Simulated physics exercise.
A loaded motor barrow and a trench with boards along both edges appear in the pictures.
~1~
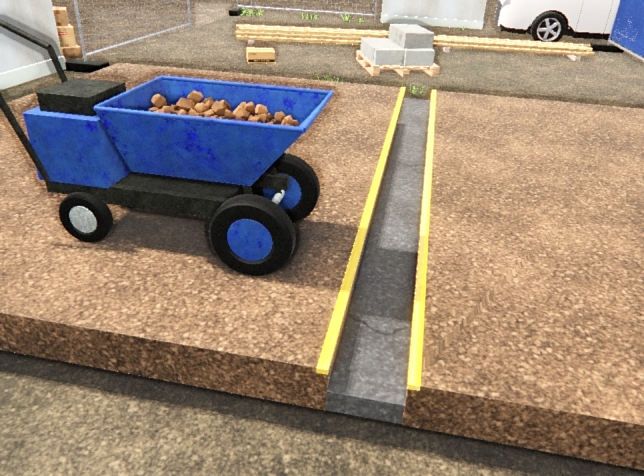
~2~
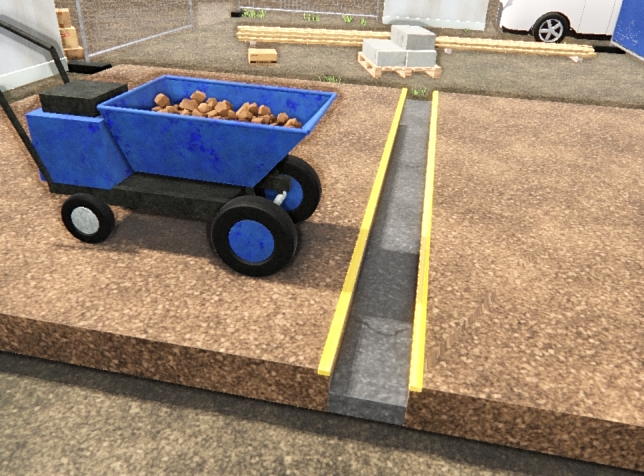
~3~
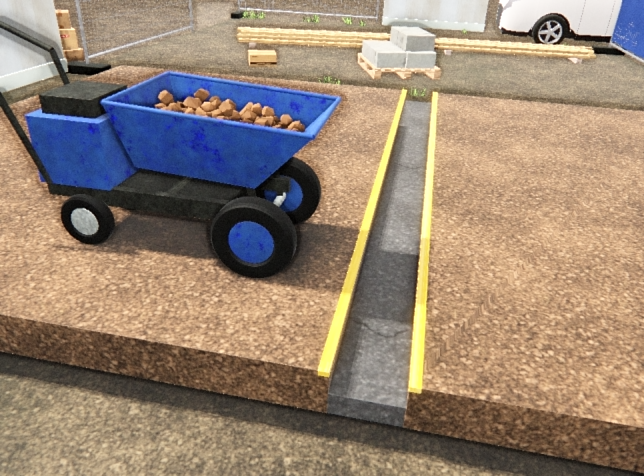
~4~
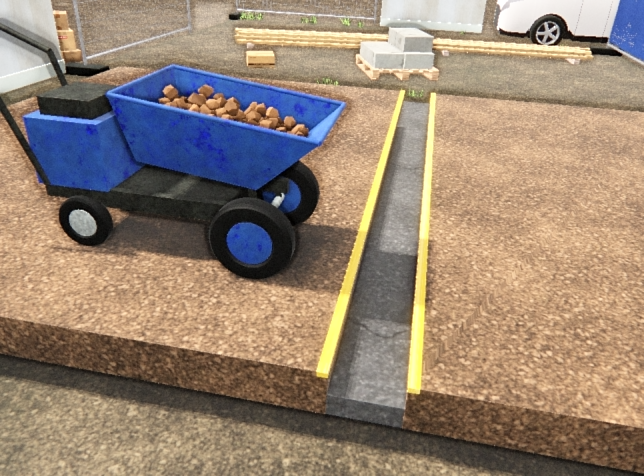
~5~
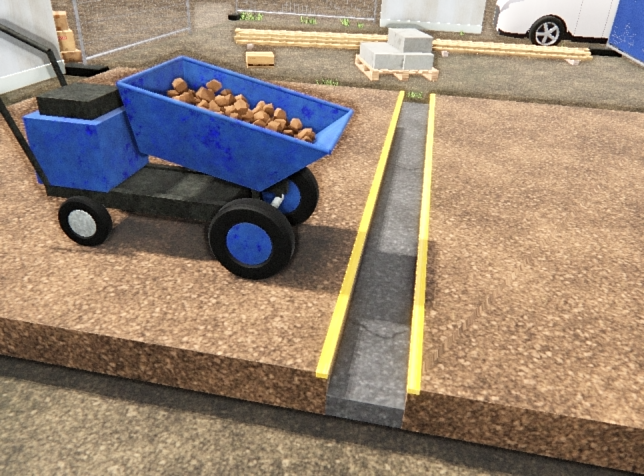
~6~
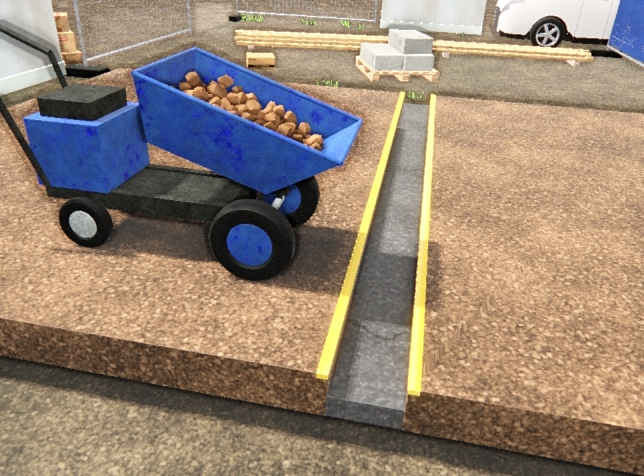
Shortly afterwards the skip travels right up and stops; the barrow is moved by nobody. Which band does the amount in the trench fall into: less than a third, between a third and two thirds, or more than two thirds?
It falls into the band between a third and two thirds.
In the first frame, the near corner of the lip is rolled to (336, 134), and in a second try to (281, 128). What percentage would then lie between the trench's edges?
From the first spot you get 10 percent, and from the second 70 percent.
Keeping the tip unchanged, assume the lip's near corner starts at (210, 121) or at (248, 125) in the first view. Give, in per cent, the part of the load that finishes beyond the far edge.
You'd see close to 0 per cent the first time and close to 0 per cent the next.
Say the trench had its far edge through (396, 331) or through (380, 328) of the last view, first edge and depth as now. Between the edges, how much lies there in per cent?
Lab note: Case 1 near 20 percent, case 2 near 0 percent.
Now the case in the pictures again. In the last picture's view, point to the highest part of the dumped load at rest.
Once it settles, the peak is close to (428, 249) in the last picture.
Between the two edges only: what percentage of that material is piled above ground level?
25 per cent or thereabouts.
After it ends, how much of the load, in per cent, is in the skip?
That comes to about 15 per cent or so.
Soon, skip tipped steeply; all in the skip.
A while on, skip tipped right over; about two thirds in the skip; about a quarter in or heaped over the trench; a small part beyond it; a stray few falling.
Towards the end, skip tipped right over; about a quarter in the skip; about half in or heaped over the trench; about a third beyond it.
Finally, skip tipped right over; about a quarter in the skip; about half in or heaped over the trench; about a third beyond it.
